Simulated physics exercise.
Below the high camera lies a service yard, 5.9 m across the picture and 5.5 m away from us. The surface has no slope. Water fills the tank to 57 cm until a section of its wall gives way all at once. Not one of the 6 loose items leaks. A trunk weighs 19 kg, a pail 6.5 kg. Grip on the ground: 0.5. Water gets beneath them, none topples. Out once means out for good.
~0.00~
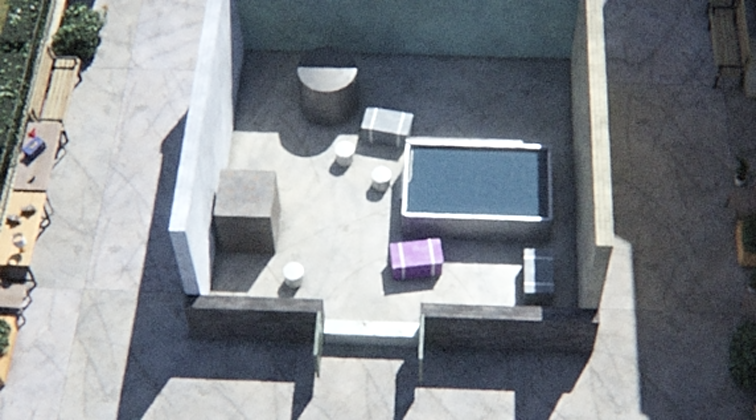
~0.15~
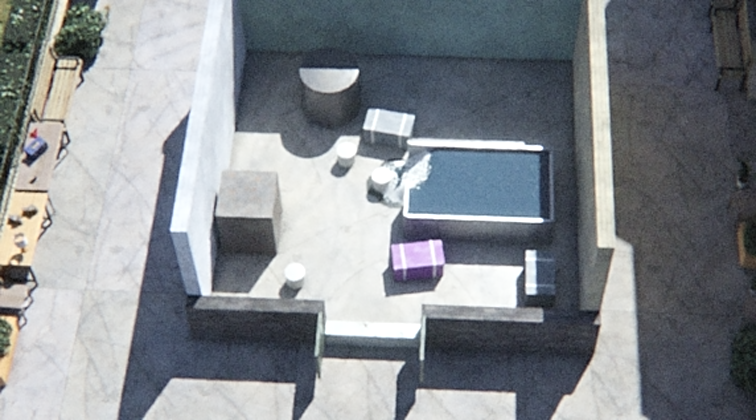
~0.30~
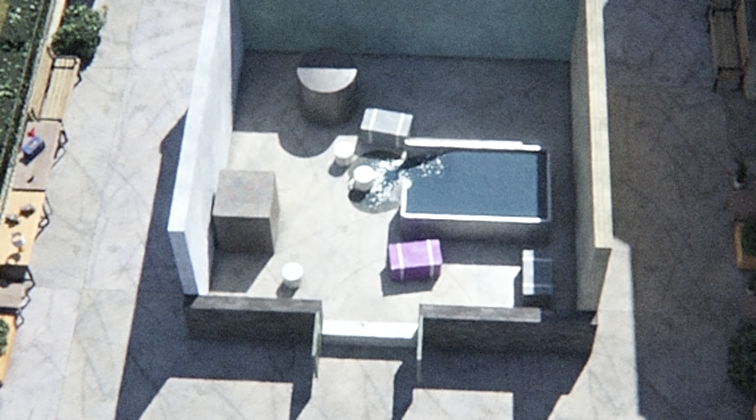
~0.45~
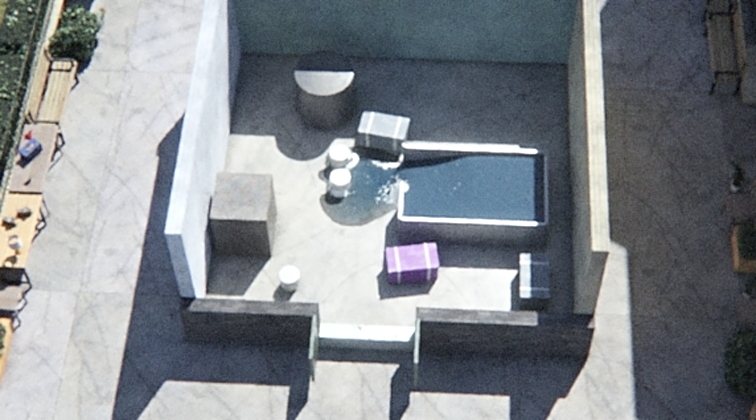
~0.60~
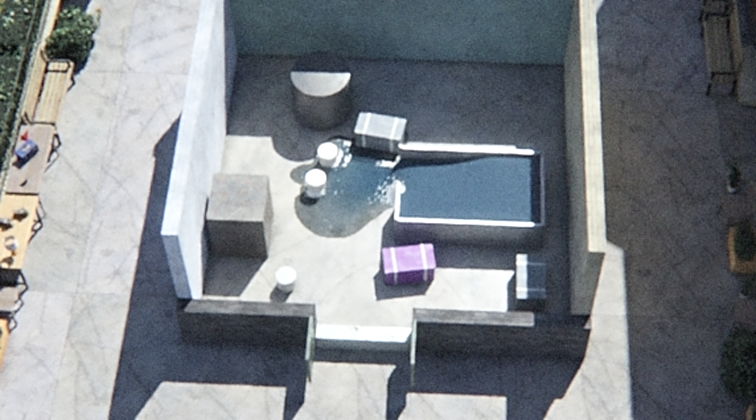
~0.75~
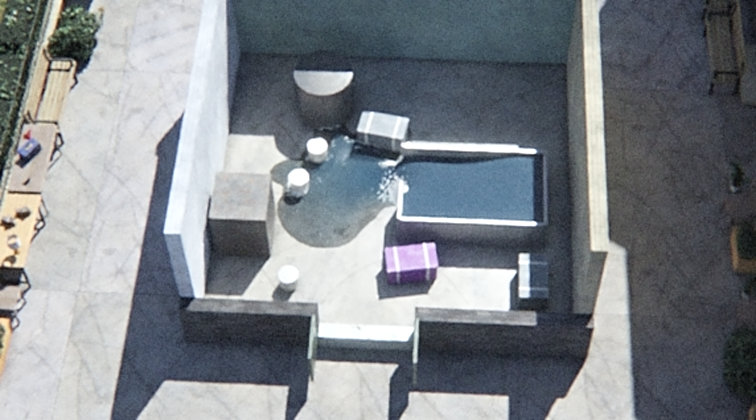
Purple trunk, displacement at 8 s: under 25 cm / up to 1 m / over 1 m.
Steady.
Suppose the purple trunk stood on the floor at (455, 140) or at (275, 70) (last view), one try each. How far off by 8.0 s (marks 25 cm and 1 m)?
Run one, it remains planted; run two, it gets swept far.
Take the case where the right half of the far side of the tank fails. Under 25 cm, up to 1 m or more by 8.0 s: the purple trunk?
Then the purple trunk holds its place.
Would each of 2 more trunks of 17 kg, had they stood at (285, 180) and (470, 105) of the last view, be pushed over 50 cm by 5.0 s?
Respectively: Outside the limit and inside the limit.
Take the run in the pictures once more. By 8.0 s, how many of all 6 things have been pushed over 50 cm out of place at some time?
It adds up to 3.
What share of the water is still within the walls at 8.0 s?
Somewhere near 98 percent, give or take.
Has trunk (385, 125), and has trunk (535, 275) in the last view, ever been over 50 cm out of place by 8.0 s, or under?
In that order: Short of it, short of it.
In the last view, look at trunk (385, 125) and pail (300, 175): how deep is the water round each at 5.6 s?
Roughly 3 and 8 cm.
After 1.6 s the purple trunk is near (411, 257), 0.0 m from its start, aground; 0 of 6 are out; 1 afloat.
After 3.6 s the purple trunk is near (411, 257), 0.0 m from its start, aground; 0 of 6 are out; 0 afloat.
After 5.6 s the purple trunk is near (411, 257), 0.0 m from its start, aground; 0 of 6 are out; 2 afloat.
After 8.0 s the purple trunk is near (411, 257), 0.0 m from its start, aground; 0 of 6 are out; 1 afloat.
